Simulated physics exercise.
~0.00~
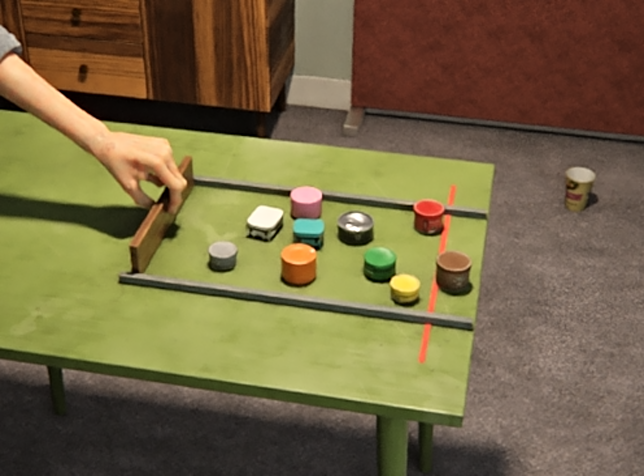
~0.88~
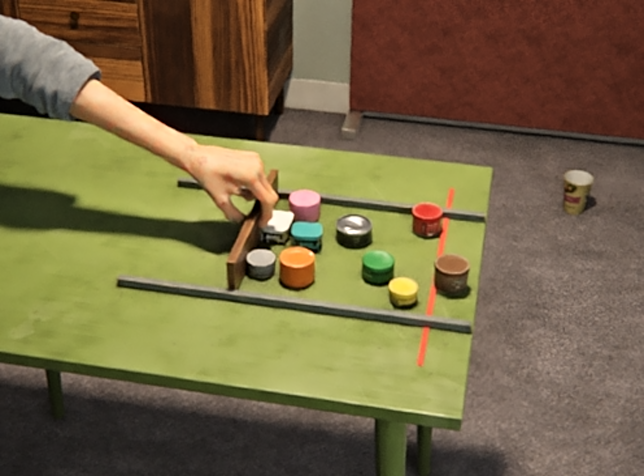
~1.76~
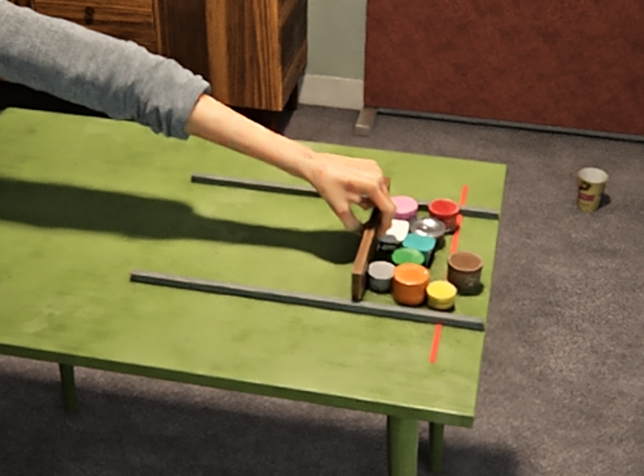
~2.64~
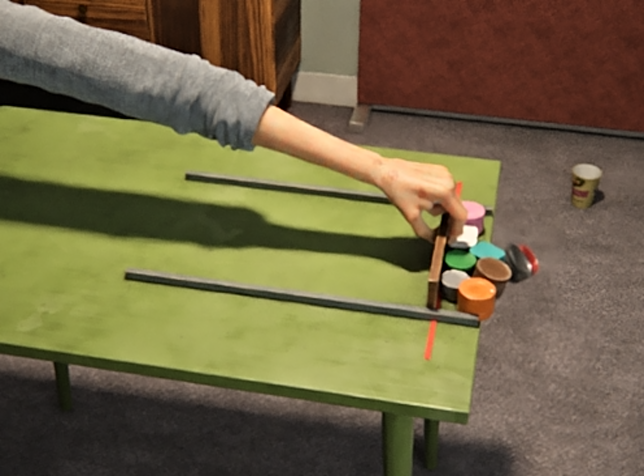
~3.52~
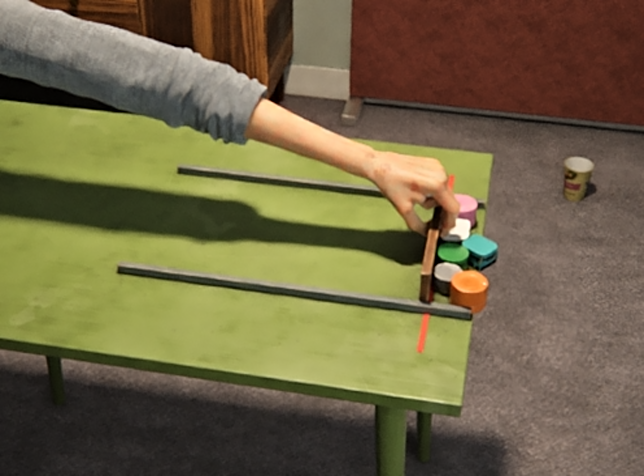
A hand slides an upright wooden board to the right across a green table, between two dark rails, toward a scattering of small colourful tins and pots. The board first gathers the white and grey ones, while the red, yellow and brown tins sit still near a strip of red tape. Pushed farther, the containers bunch together and the yellow tin shifts. The crowd then spills past the tape, with the red tin and black pot tipping over the table's edge. The board stops at the tape, and the yellow, brown, red and black ones are gone, leaving the rest clustered at the edge.
